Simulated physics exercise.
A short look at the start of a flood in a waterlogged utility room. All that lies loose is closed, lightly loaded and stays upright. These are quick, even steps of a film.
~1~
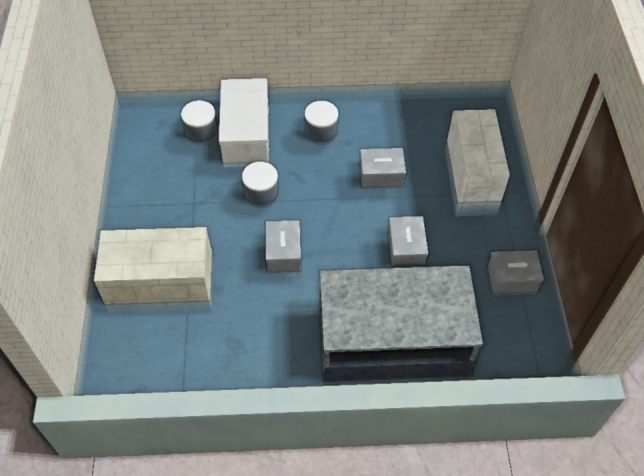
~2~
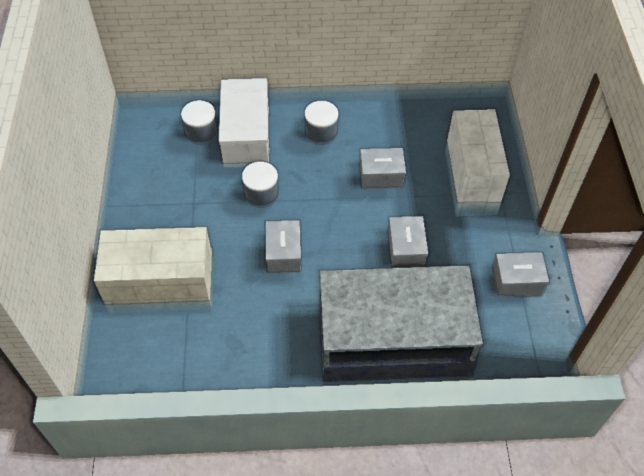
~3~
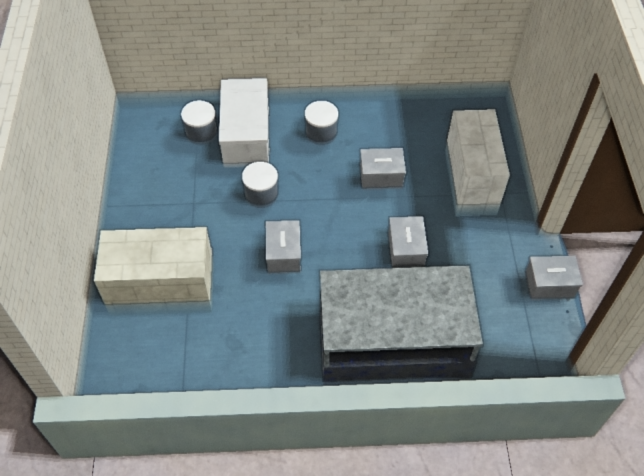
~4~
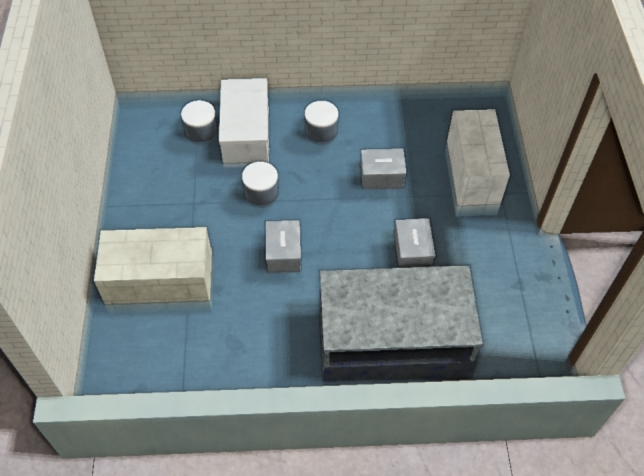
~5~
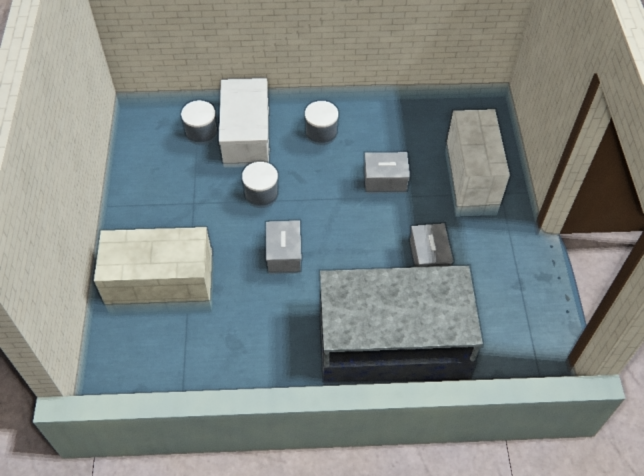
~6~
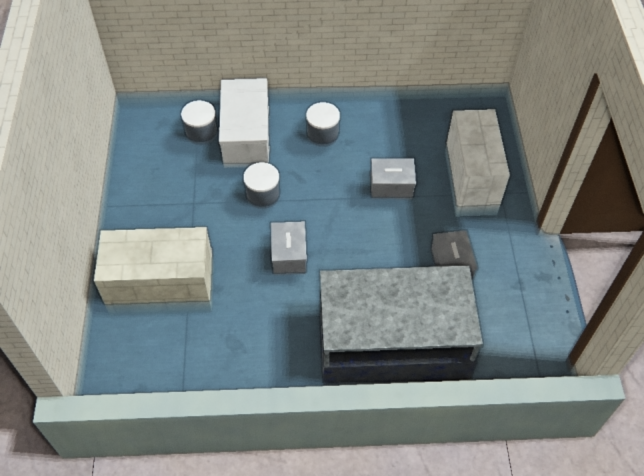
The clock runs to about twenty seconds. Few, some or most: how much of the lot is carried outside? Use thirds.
That comes to two thirds or above.
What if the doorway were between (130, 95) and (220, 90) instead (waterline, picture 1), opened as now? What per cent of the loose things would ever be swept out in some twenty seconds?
Close to 90 %.
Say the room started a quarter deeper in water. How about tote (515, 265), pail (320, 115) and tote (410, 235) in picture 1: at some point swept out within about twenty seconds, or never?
As listed: Washed out, out, out.
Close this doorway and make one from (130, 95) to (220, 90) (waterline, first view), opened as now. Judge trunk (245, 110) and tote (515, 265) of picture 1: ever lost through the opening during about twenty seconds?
In that order: Carried outside, left behind.
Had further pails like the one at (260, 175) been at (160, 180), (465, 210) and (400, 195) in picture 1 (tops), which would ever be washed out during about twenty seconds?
As listed: Left behind, out, washed out.
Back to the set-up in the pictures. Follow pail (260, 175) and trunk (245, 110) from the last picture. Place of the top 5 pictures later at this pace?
At about (305, 186) and (278, 115).
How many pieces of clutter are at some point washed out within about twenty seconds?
That makes 6.
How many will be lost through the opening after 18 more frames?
The number is 4.
A moment on, 2 of 8 are out; 6 afloat.
Next, 4 of 8 are out; 4 afloat.
Later, 5 of 8 are out; 3 afloat.
In the end, 6 of 8 are out; 1 afloat.
